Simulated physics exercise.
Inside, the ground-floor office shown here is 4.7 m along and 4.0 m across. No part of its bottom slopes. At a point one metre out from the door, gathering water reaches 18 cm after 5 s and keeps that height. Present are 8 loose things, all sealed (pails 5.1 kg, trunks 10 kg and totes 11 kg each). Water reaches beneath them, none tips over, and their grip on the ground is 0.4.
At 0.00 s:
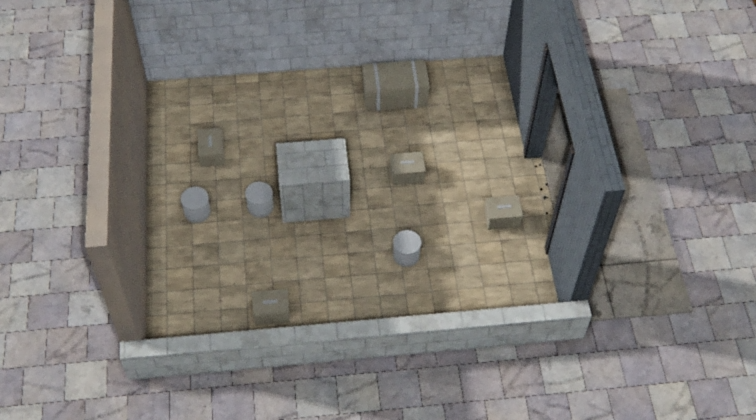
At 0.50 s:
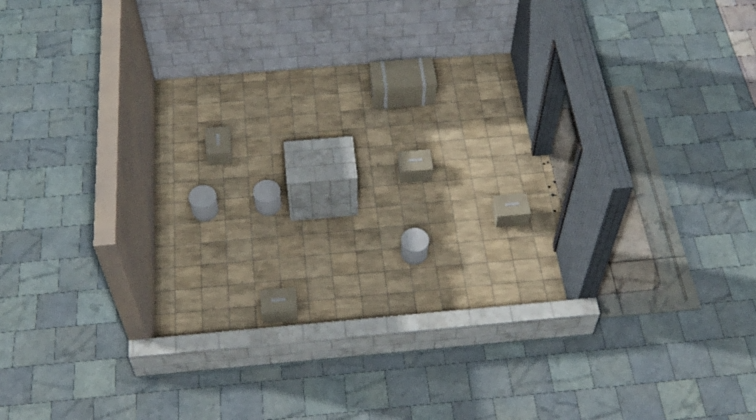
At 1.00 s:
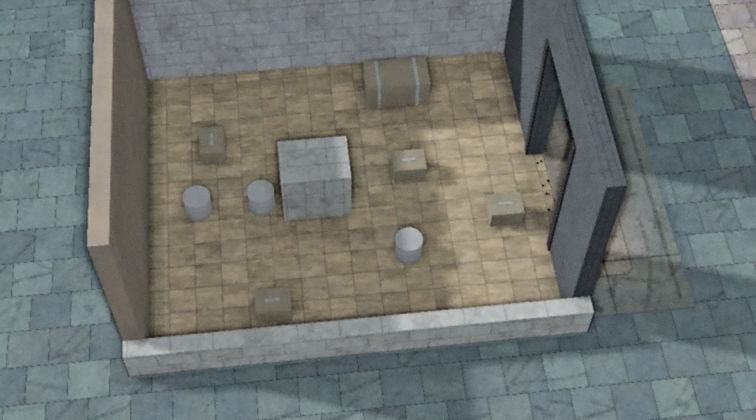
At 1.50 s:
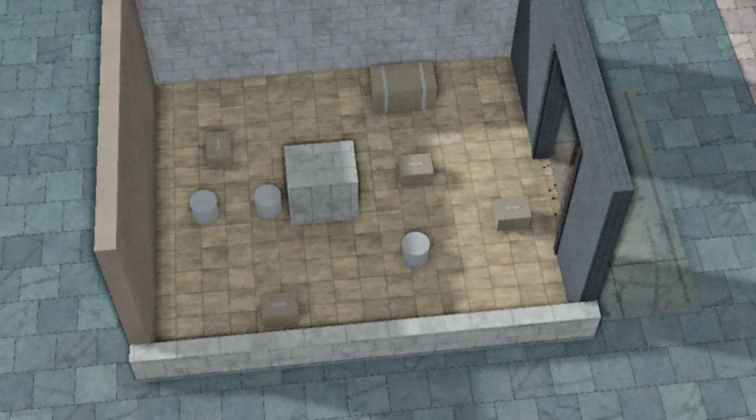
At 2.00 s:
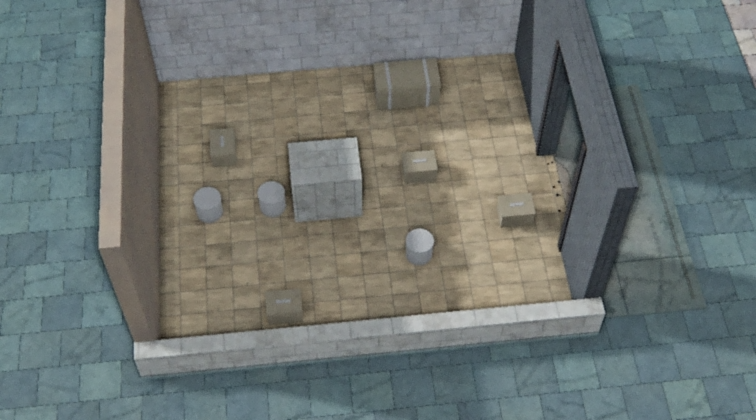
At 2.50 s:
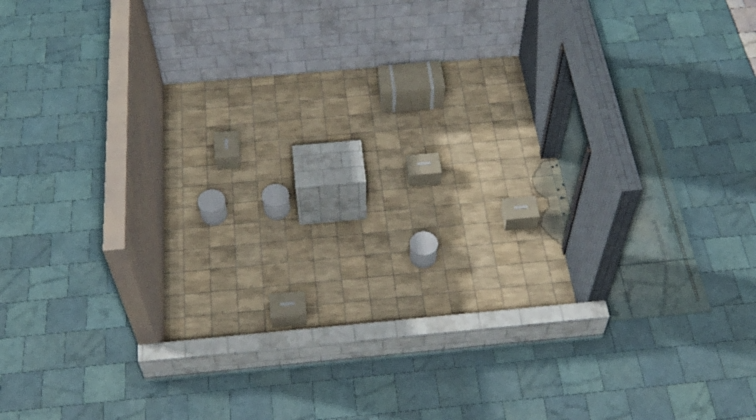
The paving outside a small open-topped room turned from pale pinkish-grey to blue-green, while the boxes and pails inside stayed put and a small wet patch showed by the doorway on the right.
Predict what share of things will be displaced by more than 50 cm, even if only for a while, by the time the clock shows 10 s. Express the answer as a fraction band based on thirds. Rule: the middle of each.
The band is one third to two thirds.
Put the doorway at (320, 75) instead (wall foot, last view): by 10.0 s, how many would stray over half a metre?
You'd get 2 in that case.
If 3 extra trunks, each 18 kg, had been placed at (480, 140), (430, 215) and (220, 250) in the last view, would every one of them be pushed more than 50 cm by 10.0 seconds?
First one stays inside the line, second one crosses the line, third one stays inside the line.
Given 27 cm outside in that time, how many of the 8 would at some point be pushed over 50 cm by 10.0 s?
So the tally would be 6.
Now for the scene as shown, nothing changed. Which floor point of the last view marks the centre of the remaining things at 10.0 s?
Mean floor pixel: About (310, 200).
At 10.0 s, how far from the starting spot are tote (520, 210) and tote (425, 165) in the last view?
200 cm and 100 cm respectively.
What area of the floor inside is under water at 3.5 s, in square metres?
1.0 m2.
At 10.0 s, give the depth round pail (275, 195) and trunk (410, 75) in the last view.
Roughly 3 and 5 cm.
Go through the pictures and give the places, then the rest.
A pail at (259, 193) rests on the ground; a trunk at (396, 75), on the bottom; 0.0 m2 under water; 0 of 8 have shifted, in the first picture.
A pail at (267, 191) rests on the ground; a trunk at (403, 73), on the bottom; 0.0 m2 under water; 0 of 8 have shifted, in the second picture.
A pail at (260, 191) rests on the ground; a trunk at (397, 73), on the bottom; water covers 0.0 m2; 0 of 8 have shifted, in the third picture.
A pail at (267, 195), on the bottom; a trunk at (403, 77) rests on the ground; water covers 0.0 m2; 0 of 8 have shifted, in the fourth picture.
A pail at (271, 193) rests on the ground; a trunk at (407, 74) rests on the ground; water covers 0.0 m2; 0 of 8 have shifted, in the fifth picture.
A pail at (275, 195), on the bottom; a trunk at (411, 77) rests on the ground; 0.1 m2 under water; 0 of 8 have shifted, in the sixth picture.
After 3.5 s 0 of 8 are over 50 cm from their spots; 0 afloat.
After 4.5 s 0 of 8 are over 50 cm from their spots; 0 afloat.
After 7.0 s 1 of 8 are over 50 cm from their spots; 0 afloat.
After 10.0 s 3 of 8 are over 50 cm from their spots, and 3 have been at some point; 2 afloat.
